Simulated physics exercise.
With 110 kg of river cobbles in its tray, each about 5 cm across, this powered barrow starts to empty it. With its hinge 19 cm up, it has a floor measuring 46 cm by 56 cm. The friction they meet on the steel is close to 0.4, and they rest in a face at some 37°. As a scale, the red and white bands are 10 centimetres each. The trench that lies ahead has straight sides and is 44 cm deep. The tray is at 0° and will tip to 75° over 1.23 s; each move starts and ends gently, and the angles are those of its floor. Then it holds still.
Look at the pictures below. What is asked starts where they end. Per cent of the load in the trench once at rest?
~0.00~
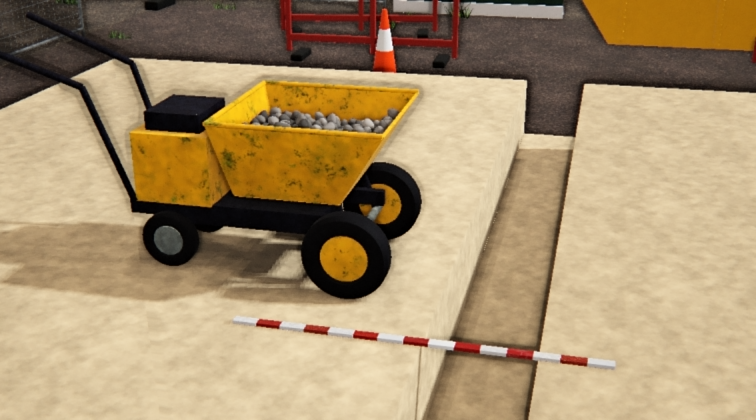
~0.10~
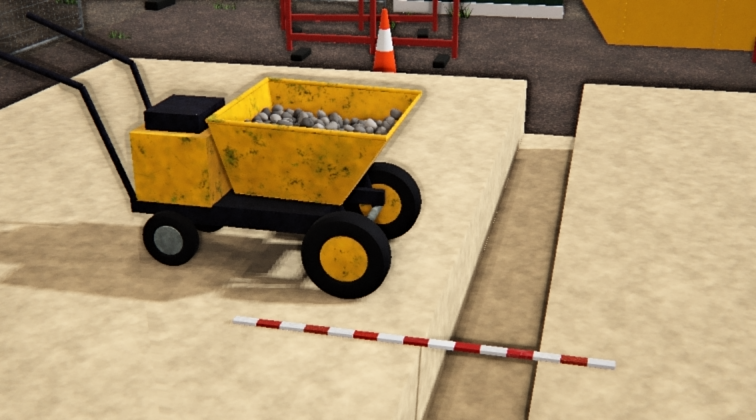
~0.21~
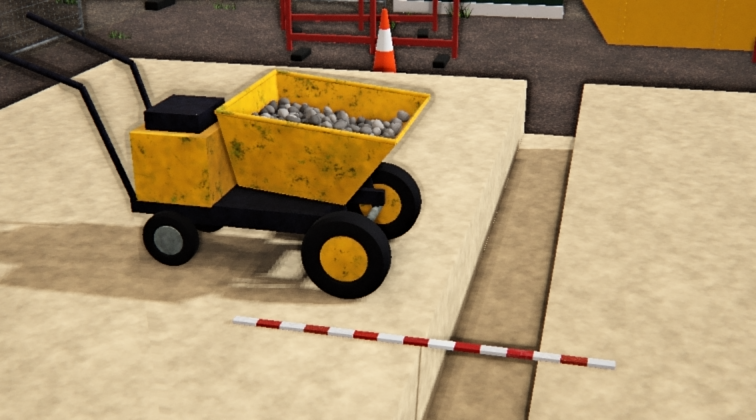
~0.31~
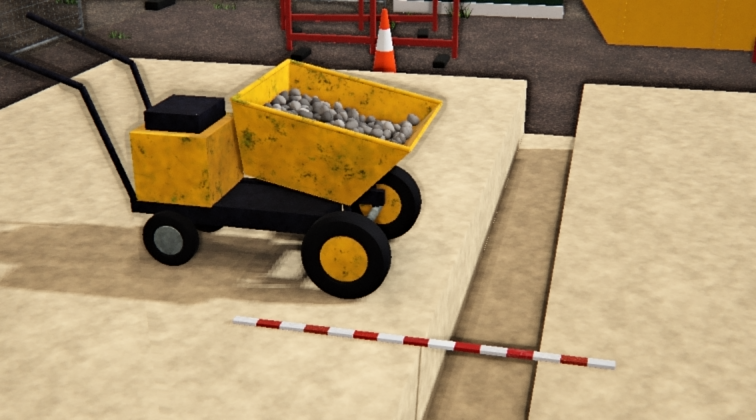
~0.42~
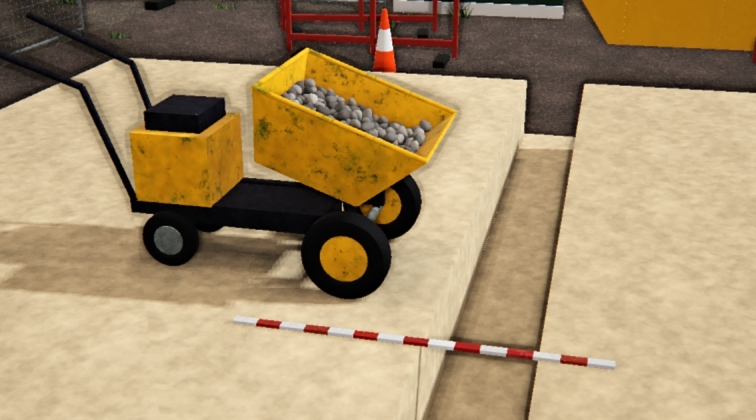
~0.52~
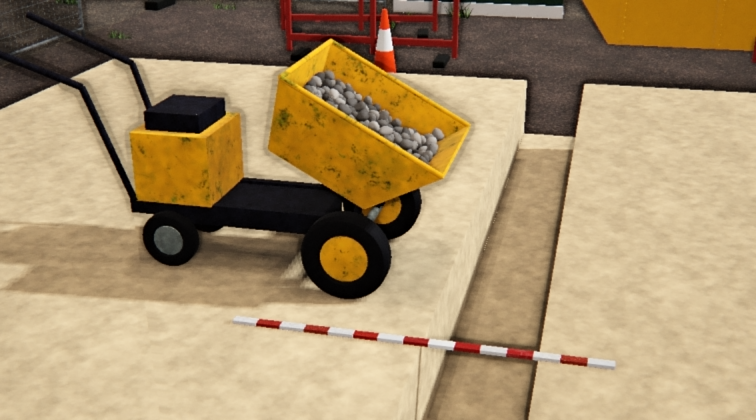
About 87 %.
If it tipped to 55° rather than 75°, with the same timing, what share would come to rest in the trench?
Share in trench: Approx. 15%.
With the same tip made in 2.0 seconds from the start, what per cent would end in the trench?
Roughly 95 per cent would.
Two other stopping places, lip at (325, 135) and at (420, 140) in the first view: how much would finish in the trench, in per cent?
About 100 per cent from the first spot, about 50 from the second.
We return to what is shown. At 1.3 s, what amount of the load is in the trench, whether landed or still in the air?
Around 25 per cent of it, at that instant.
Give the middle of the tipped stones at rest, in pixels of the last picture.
I'd point to around (518, 356).
After 0.9 s the floor is at 63°; 100 % in the tray; the foremost stones are at (474, 216).
After 1.3 s the floor is at 75°; 69 % in the tray, 27 % in the trench, 4 % past the trench; the foremost stones are at (582, 299).
After 1.7 s the floor is at 75°; 32 % in the tray, 55 % in the trench, 13 % past the trench; the foremost stones are at (655, 321).
After 3.6 s the floor is at 75°; 0 % in the tray, 87 % in the trench, 13 % past the trench; the foremost stones are at (698, 311).
